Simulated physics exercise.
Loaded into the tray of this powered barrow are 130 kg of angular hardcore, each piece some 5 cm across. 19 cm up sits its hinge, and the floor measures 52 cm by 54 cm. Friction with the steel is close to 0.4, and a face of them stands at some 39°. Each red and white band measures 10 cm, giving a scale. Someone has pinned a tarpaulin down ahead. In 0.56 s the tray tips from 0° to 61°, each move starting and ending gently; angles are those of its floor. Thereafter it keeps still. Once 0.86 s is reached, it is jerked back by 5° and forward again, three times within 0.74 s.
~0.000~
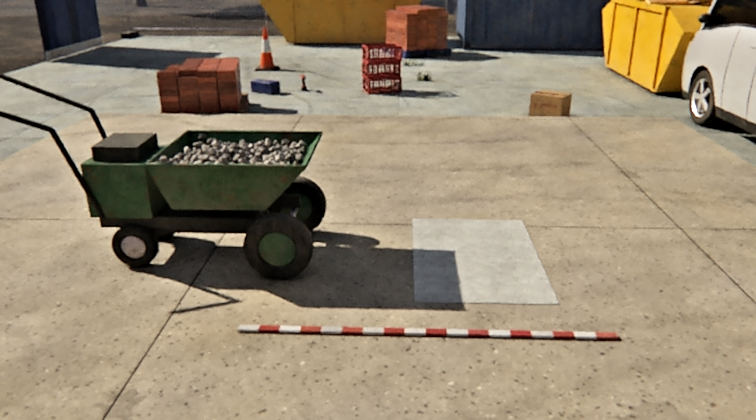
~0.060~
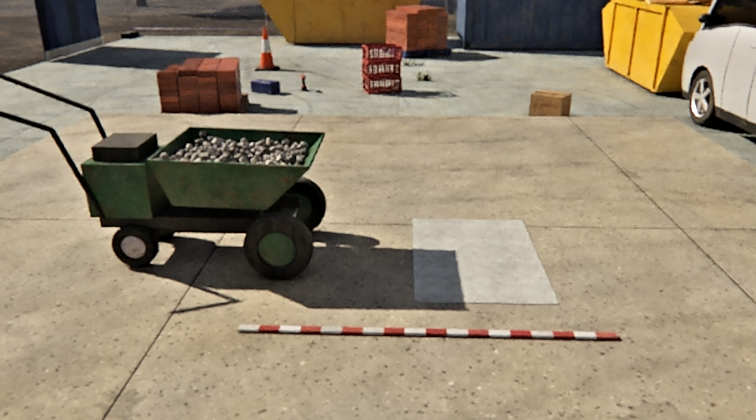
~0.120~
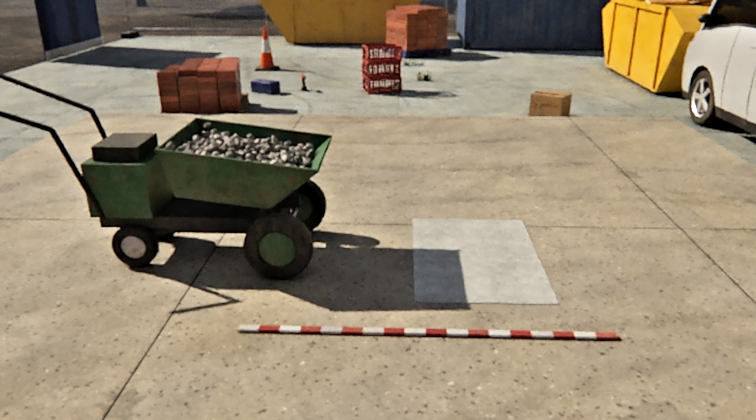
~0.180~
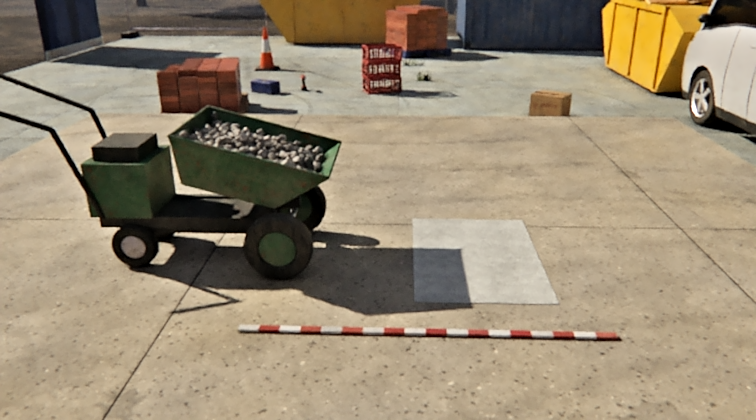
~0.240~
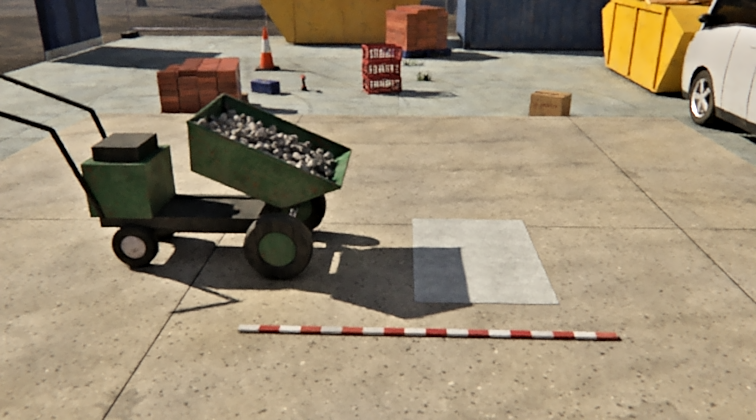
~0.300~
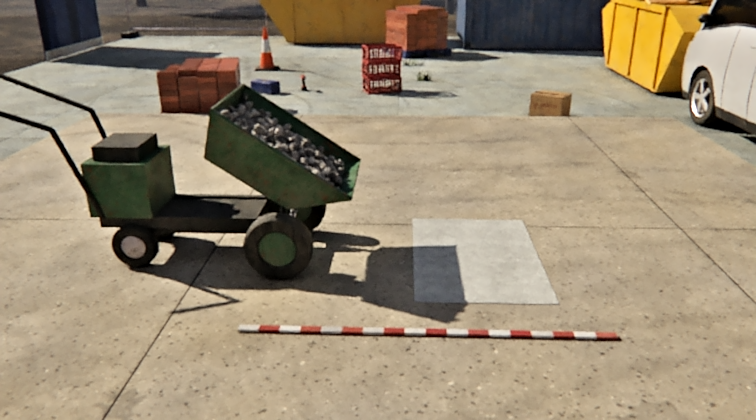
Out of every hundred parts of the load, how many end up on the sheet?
Close to 40 in a hundred.
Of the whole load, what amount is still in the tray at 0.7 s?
Held: Approx. 90 %.
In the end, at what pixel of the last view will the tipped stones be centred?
Centre estimate: Around (419, 253).
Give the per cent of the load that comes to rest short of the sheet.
Near 35 in a hundred.
After 0.4 s the floor is at 51°; 100 % in the tray; the foremost stones are at (357, 199).
After 0.7 s the floor is at 61°; 90 % in the tray, 10 % short of the sheet; the foremost stones are at (411, 241).
After 2.0 s the floor is at 61°; 25 % in the tray, 32 % short of the sheet, 38 % on the sheet, 5 % off the sheet elsewhere; the foremost stones are at (594, 250).
After 4.0 s the floor is at 61°; 22 % in the tray, 35 % short of the sheet, 38 % on the sheet, 5 % off the sheet elsewhere; the foremost stones are at (594, 250).
